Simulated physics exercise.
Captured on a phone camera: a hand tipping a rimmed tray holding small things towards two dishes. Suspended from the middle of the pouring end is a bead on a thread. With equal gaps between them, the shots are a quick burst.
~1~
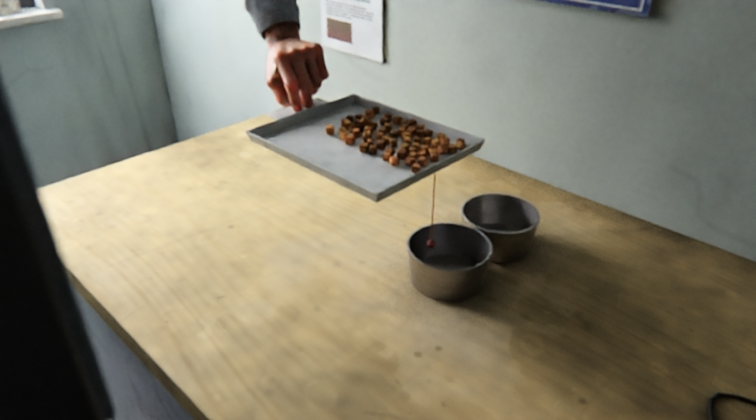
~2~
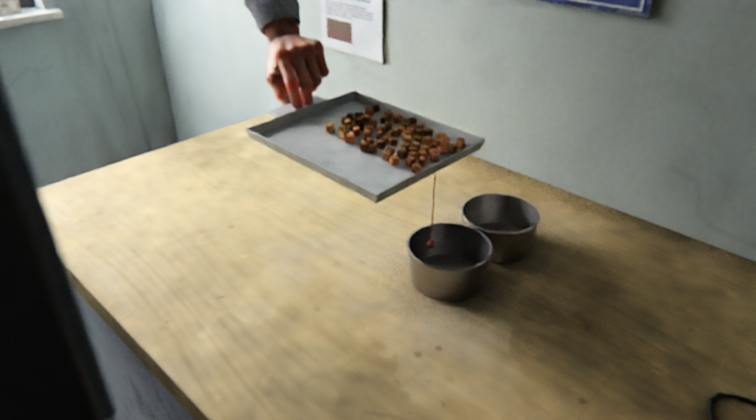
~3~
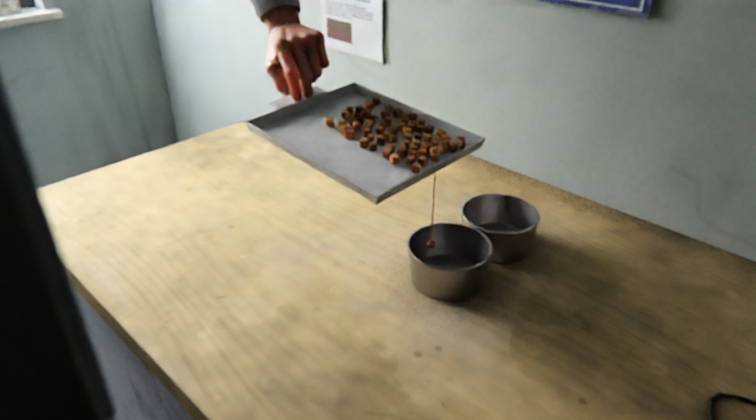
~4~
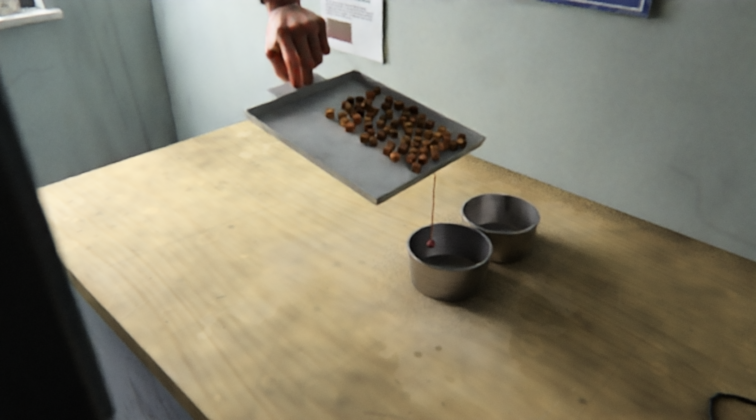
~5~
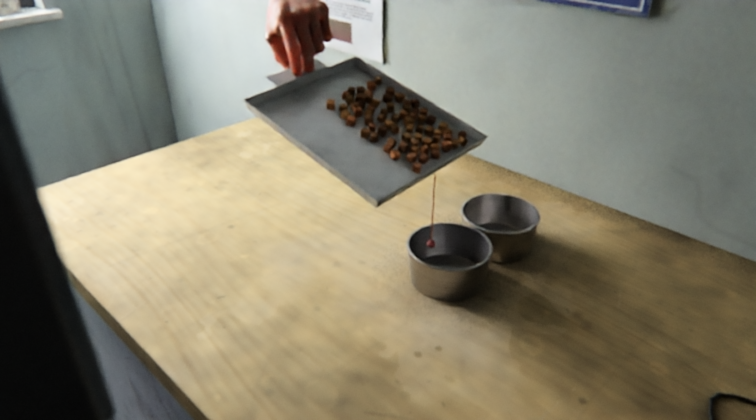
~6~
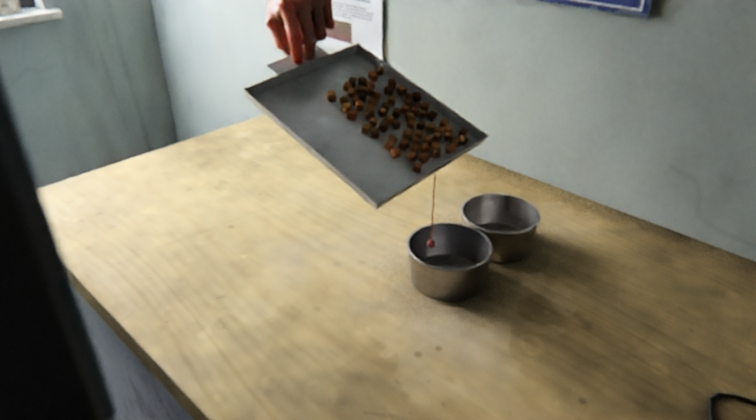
A hand raises the back of a gray tray of small brown cubes, tilting it steadily.
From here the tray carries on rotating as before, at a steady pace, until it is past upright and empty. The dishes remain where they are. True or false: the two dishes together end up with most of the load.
False.
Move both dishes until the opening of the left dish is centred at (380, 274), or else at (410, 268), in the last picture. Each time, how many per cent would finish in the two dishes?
I'd say about 50 percent, followed by about 50 percent.
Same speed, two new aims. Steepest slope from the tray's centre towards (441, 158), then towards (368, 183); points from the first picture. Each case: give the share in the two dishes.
Respectively 70 % and 0 %.
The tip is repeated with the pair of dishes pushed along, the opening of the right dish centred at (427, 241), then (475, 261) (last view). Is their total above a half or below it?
The first time it's lower than half, the second time higher than half.
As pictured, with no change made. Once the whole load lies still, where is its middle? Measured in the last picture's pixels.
Centre at rest: Close to (433, 332).
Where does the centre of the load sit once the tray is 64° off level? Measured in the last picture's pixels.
(422, 158).
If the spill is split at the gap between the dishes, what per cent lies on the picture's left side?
Looks to be around 70 per cent of the spill.
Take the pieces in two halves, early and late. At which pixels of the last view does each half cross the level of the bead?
I'd put it at roughly (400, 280), and after that at roughly (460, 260).
Soon, tray tipped steeply; nearly all on the tray; a stray few in the air.
A while on, tray tipped past a quarter turn; most on the tray; about a quarter outside both; a small part in the air.
Towards the end, tray tipped past a quarter turn; a small part in the left dish; nearly all outside both.
Finally, tray tipped past a quarter turn; a small part in the left dish; none in the right dish; nearly all outside both.
